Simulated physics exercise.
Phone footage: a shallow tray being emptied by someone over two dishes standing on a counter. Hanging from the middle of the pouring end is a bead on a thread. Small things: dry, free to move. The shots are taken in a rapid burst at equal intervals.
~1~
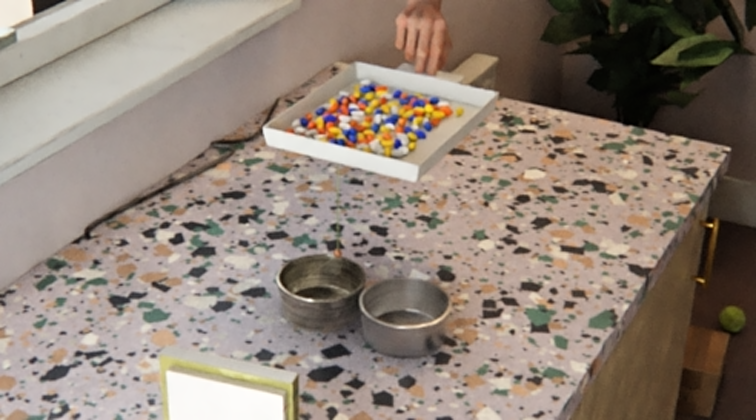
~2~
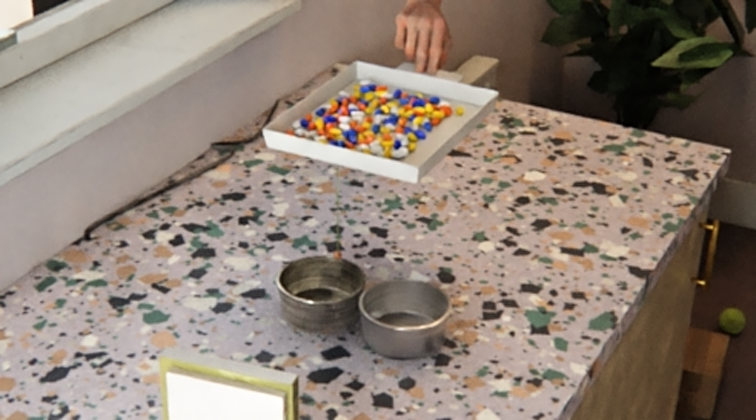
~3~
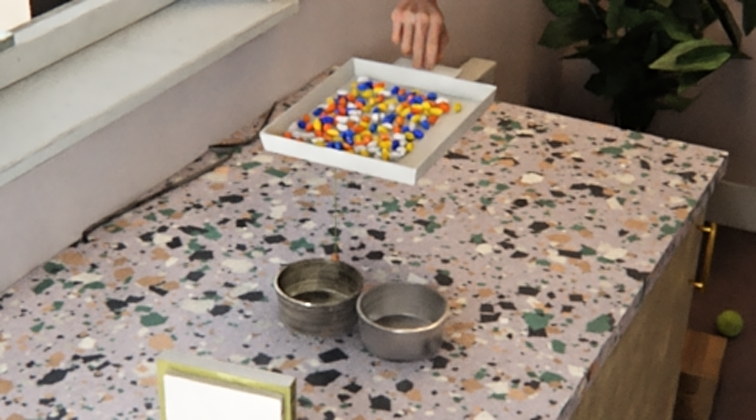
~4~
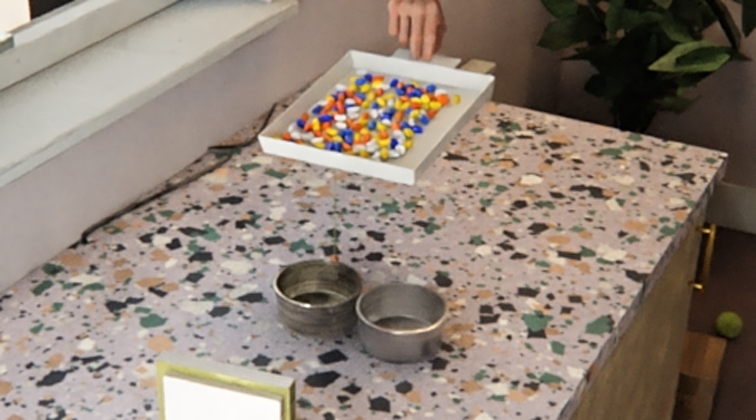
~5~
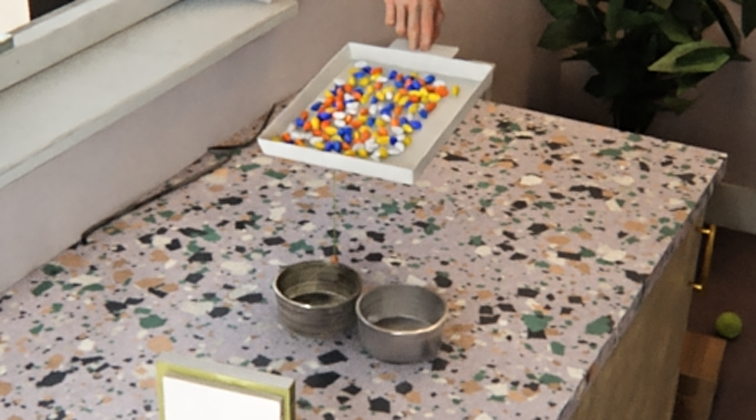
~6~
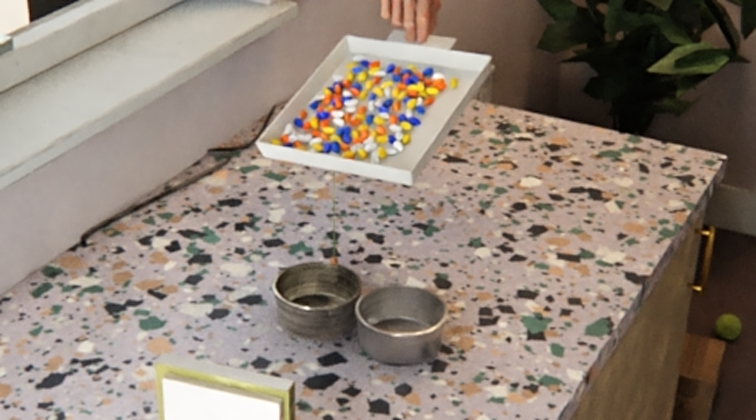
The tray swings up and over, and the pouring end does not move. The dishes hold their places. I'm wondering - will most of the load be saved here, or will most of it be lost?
Well, most of the load misses the dishes, as it turns out.
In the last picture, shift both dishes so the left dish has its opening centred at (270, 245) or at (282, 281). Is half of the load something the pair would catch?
The dishes end up with the lesser share in the first try and the greater share in the second.
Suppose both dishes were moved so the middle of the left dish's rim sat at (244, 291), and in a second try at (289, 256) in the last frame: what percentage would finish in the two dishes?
Trial 1: 60 percent; trial 2: 20 percent.
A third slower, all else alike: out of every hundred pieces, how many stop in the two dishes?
I'd say near 30 per cent.
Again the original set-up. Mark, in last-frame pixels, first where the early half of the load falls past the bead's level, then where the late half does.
Initially about (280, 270); subsequently about (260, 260).
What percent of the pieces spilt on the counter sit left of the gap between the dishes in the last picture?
Looks to be around 100 per cent of the spill.
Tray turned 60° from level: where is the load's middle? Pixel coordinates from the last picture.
The middle of the pieces shows up near (322, 113).
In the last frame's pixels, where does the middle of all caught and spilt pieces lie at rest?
The centre settles at about (260, 314).
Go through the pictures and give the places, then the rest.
In the first picture, corners of the pouring end at (267, 127) and (417, 164), level; middle of the load at (369, 120), jelly beans; left dish at (300, 311); right dish at (385, 337); bead on its thread at (338, 253).
In the second picture, corners of the pouring end at (267, 129) and (416, 165), level; middle of the load at (369, 121).
In the third picture, corners of the pouring end at (264, 132) and (413, 167), tipped barely, lowest at the left corner; middle of the load at (366, 120).
In the fourth picture, corners of the pouring end at (263, 135) and (412, 168), tipped a little, lowest at the left corner; middle of the load at (365, 117).
In the fifth picture, corners of the pouring end at (262, 137) and (411, 168), tipped a little, lowest at the left corner; middle of the load at (364, 113).
In the sixth picture, corners of the pouring end at (260, 141) and (409, 169), tipped clearly, lowest at the left corner; middle of the load at (362, 112); left dish at (296, 318); right dish at (381, 345).
Soon after the last picture, tray tipped steeply; all on the tray.
A little later, tray tipped right over; nearly all on the tray; a stray few outside both.
Later still, tray tipped past a quarter turn; about a quarter in the left dish; most outside both.
At rest, tray tipped past a quarter turn; none in the right dish; about a quarter in the left dish; most outside both.
